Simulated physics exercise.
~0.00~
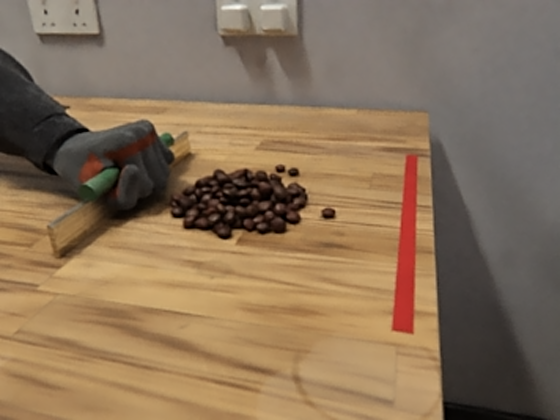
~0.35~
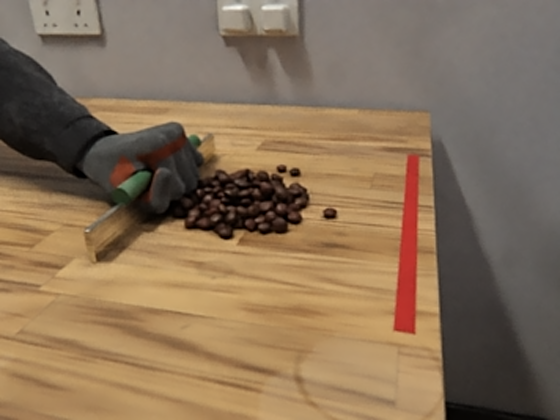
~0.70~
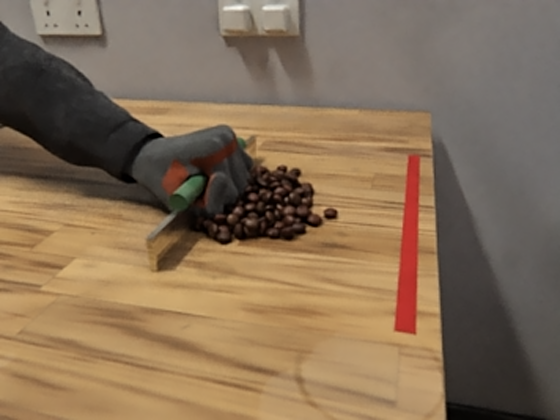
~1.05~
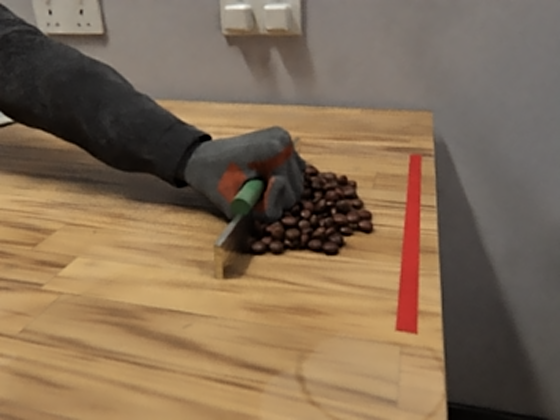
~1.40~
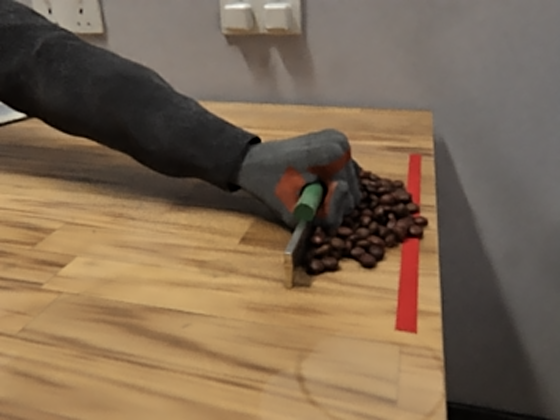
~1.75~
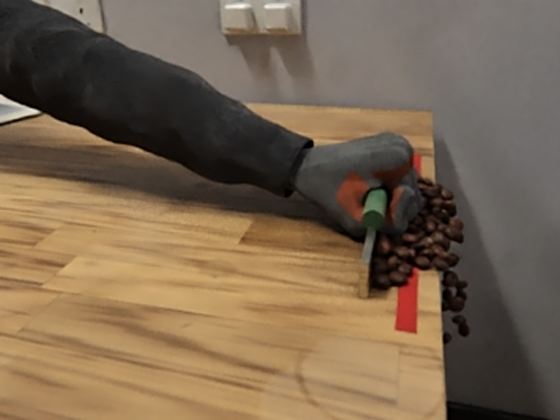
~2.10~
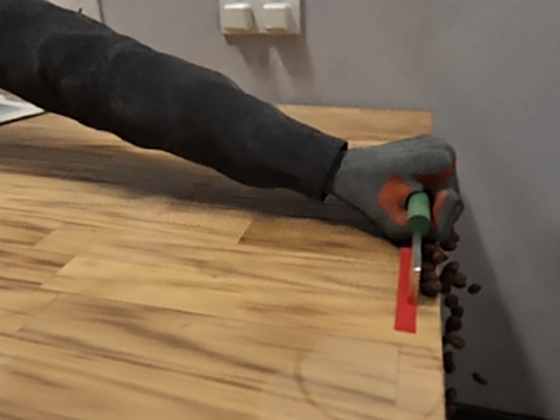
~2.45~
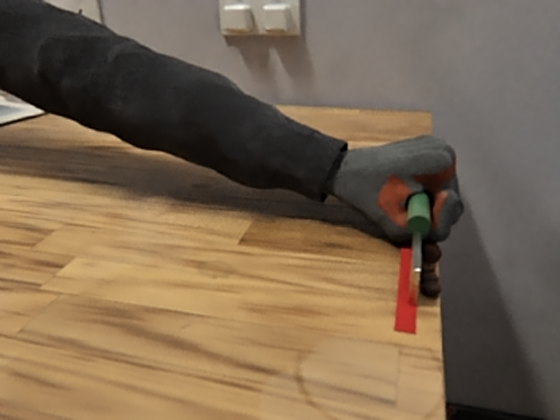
Gloved hand pushing a heap of dark brown beans rightward with a scraper, spilling nearly all over the table edge, stopping at red tape.
